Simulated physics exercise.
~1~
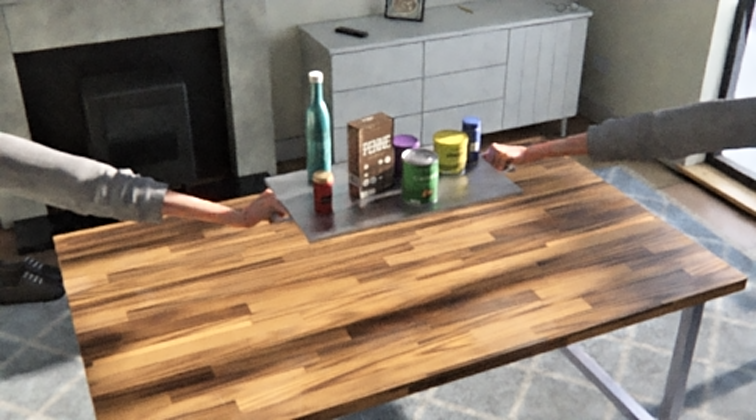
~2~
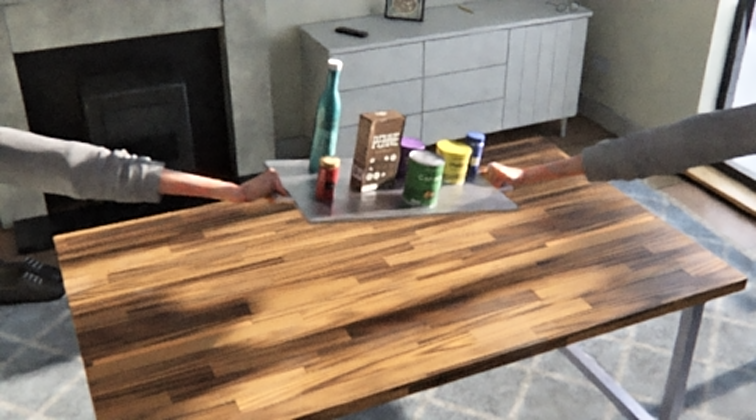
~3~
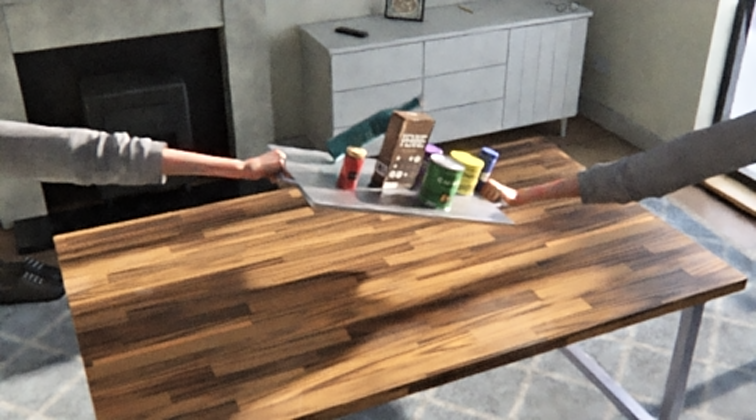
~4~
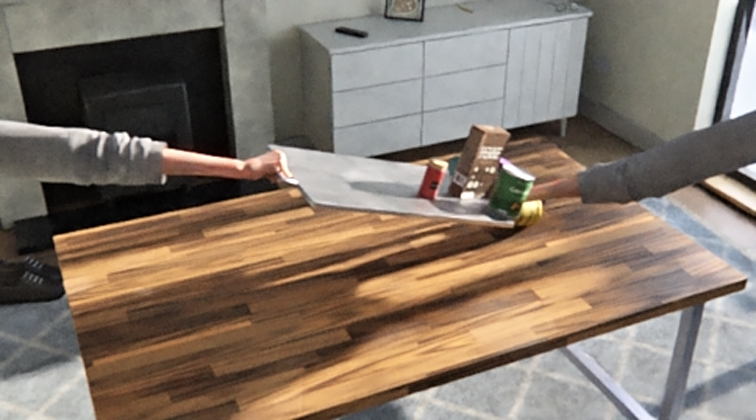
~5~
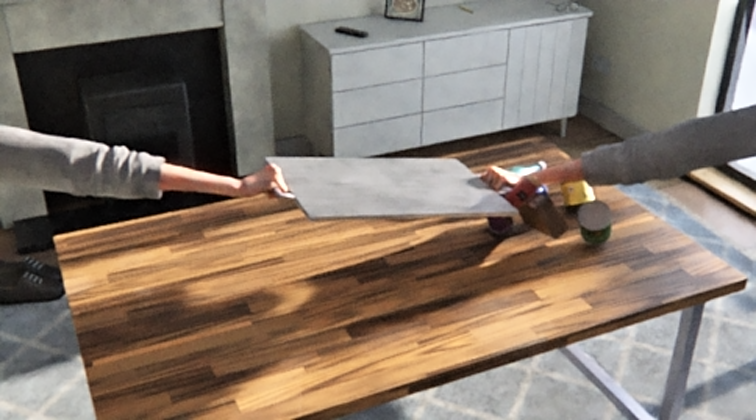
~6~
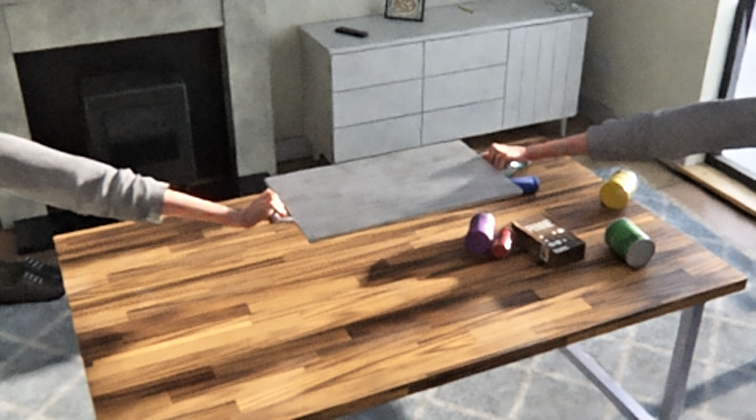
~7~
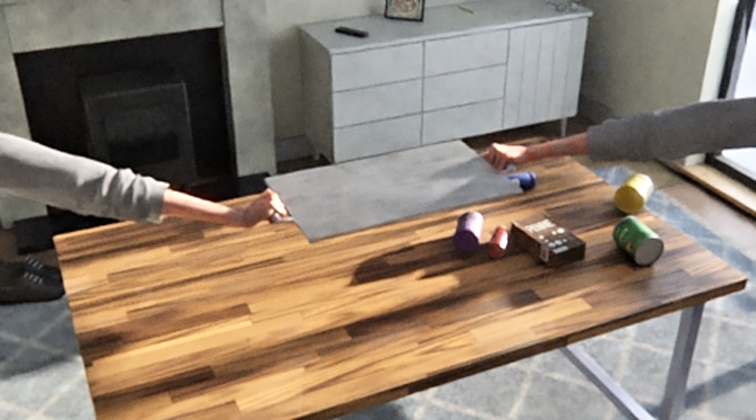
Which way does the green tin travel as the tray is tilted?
The green tin moves to the right, sliding off the tray and ending on its side near the right part of the table.
